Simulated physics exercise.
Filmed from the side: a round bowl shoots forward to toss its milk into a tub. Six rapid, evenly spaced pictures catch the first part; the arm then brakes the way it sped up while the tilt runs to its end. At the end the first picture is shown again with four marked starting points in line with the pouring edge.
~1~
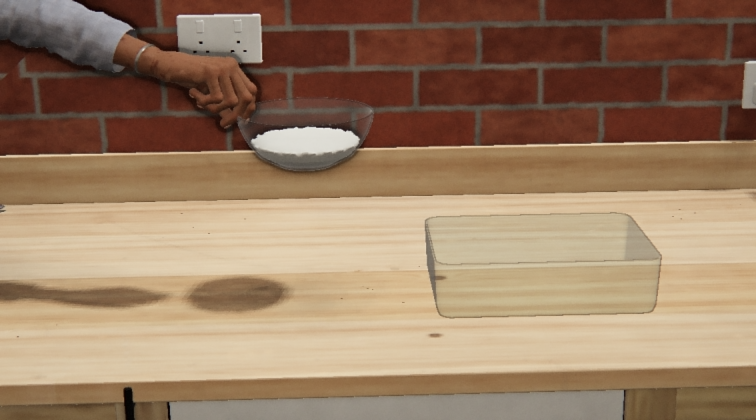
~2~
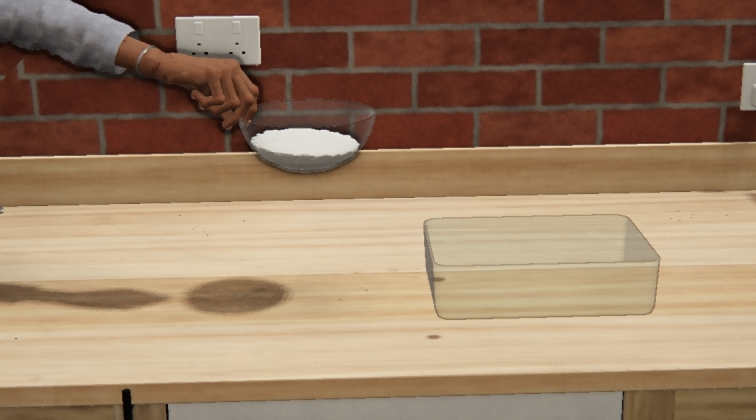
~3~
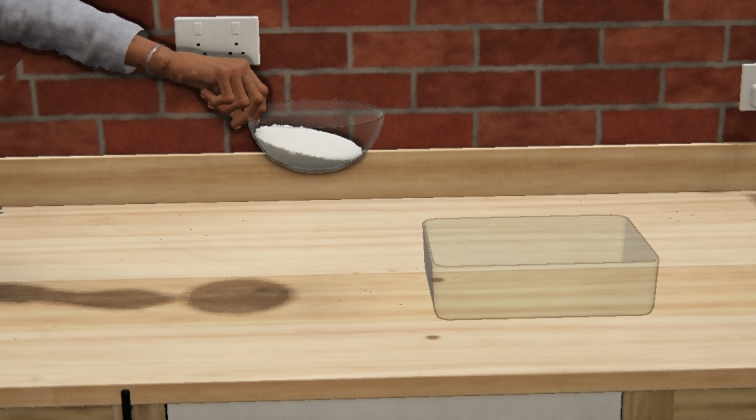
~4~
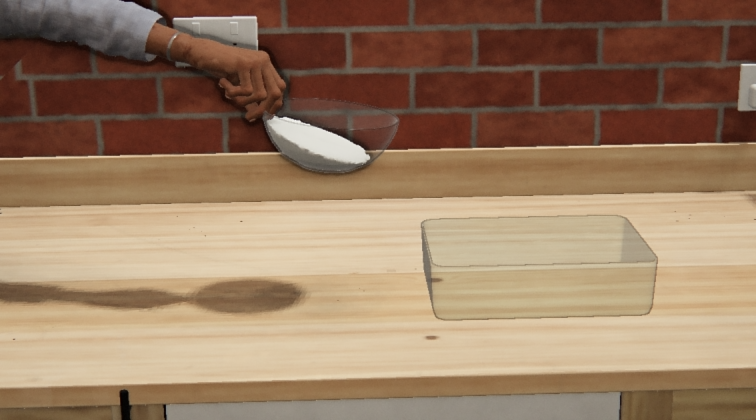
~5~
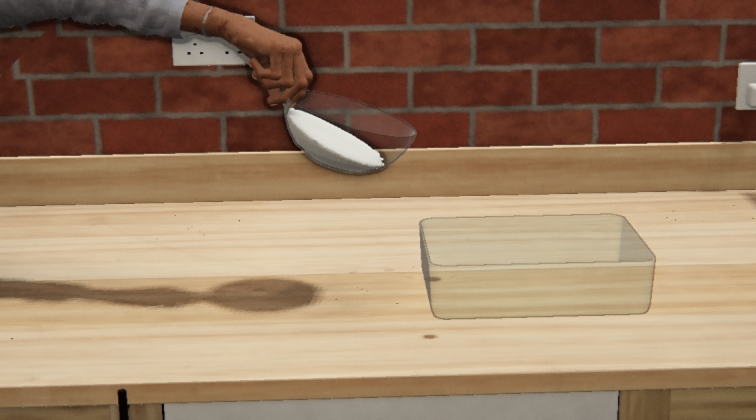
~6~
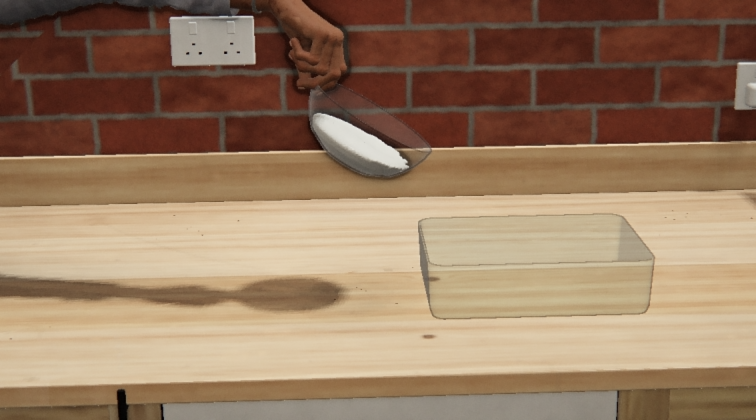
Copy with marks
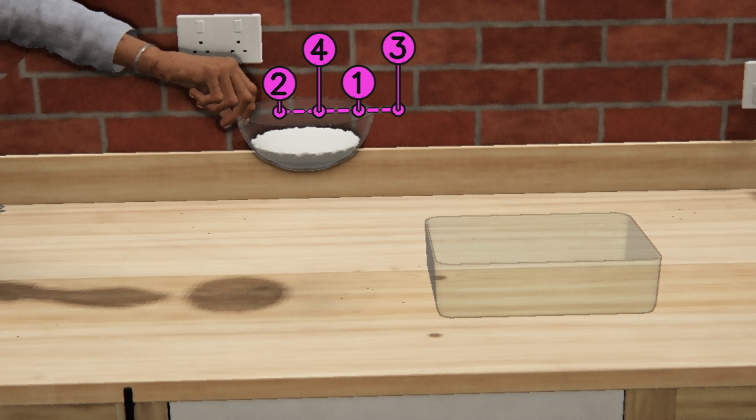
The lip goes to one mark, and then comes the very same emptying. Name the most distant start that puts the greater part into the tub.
2 is the one.
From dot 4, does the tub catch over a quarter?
Yes.
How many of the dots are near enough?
All of the four.
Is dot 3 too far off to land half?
No, that is safe.
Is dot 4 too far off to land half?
No, that is safe.
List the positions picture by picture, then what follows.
Upright, lip at (371, 110); tub from (436, 316) to (656, 311); nothing has left yet.
Upright, lip at (373, 111); nothing has left yet.
Upright, lip at (382, 112); nothing has left yet.
Tipped about 6°, lip at (397, 119); nothing has left yet.
Tipped about 18°, lip at (414, 131); nothing has left yet.
Tipped about 32°, lip at (430, 148); nothing has left yet.
On the marked copy, 1 at (358, 110); 2 at (279, 111); 3 at (398, 109); 4 at (319, 111).
With 1, about 76 % lands in the tub, 3 % falls short and 21 % goes beside or beyond.
With 2, about 67 % lands in the tub, 22 % falls short and 10 % goes beside or beyond.
With 3, about 73 % lands in the tub, 6 % falls short and 21 % goes beside or beyond.
With 4, about 81 % lands in the tub, 4 % falls short and 16 % goes beside or beyond.
